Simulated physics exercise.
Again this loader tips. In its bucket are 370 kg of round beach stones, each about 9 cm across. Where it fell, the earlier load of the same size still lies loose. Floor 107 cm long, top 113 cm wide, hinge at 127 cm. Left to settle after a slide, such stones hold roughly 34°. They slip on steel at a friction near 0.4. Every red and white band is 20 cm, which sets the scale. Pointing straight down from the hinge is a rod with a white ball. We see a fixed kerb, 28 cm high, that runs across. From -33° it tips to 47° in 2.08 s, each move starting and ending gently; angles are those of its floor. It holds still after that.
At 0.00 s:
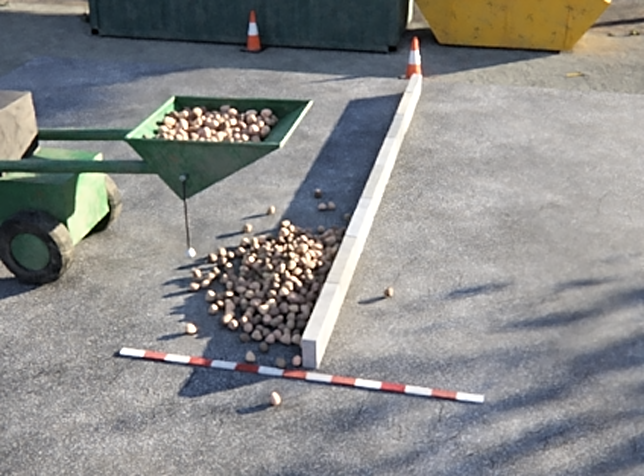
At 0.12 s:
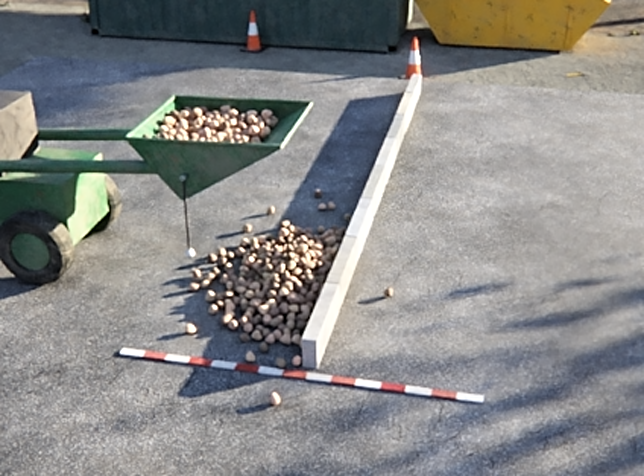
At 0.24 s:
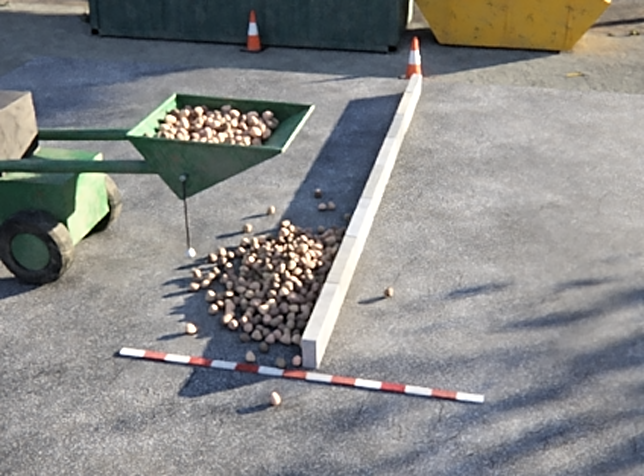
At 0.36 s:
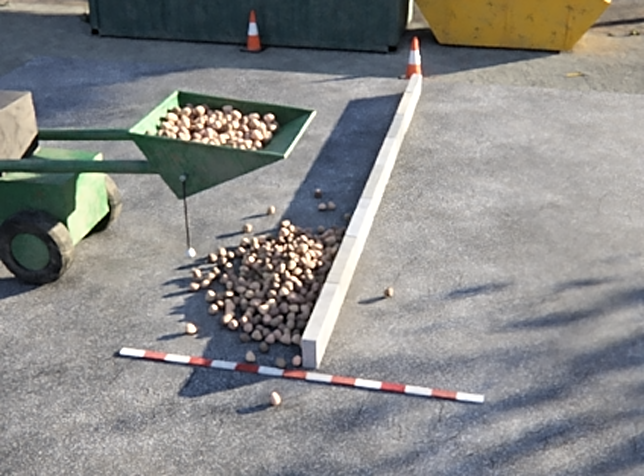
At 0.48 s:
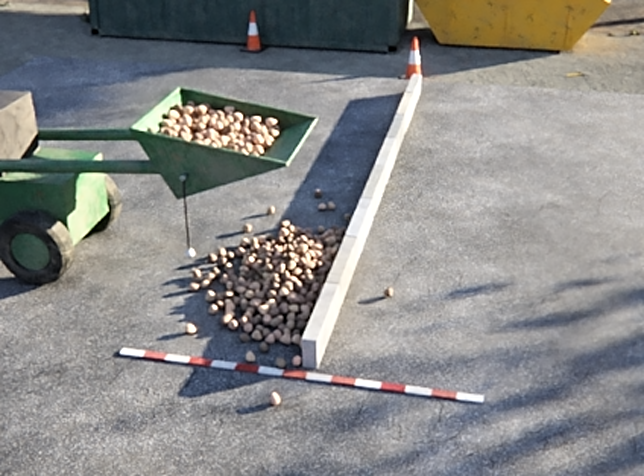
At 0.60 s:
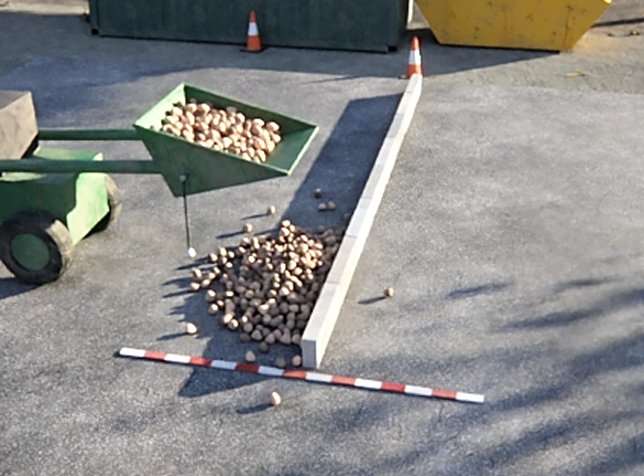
The video shows a green loader holding a bucket of round stones above a loose pile beside a pale kerb; the bucket slowly tilts down to the right, its stones shifting slightly inside, while the pile stays still.
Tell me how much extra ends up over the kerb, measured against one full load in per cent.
The extra comes to about 3 percent of a load.
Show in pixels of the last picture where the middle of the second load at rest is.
Their middle is at about (297, 263).
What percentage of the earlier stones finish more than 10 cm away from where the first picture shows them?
I'd say roughly 10 per cent of them.
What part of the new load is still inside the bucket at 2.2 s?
Near 5 per cent of the load is held.
After 1.6 s the floor is at 35°; in per cent of one load, 93 in the bucket, 107 on this side of the kerb; the foremost stones are at (337, 282).
After 2.2 s the floor is at 47°; in per cent of one load, 7 in the bucket, 192 on this side of the kerb, 2 over the kerb; the foremost stones are at (369, 275).
After 2.5 s the floor is at 47°; in per cent of one load, 0 in the bucket, 197 on this side of the kerb, 3 over the kerb; the foremost stones are at (394, 300).
After 5.3 s the floor is at 47°; in per cent of one load, 0 in the bucket, 197 on this side of the kerb, 3 over the kerb; the foremost stones are at (409, 296). Net gain over the kerb, 3.
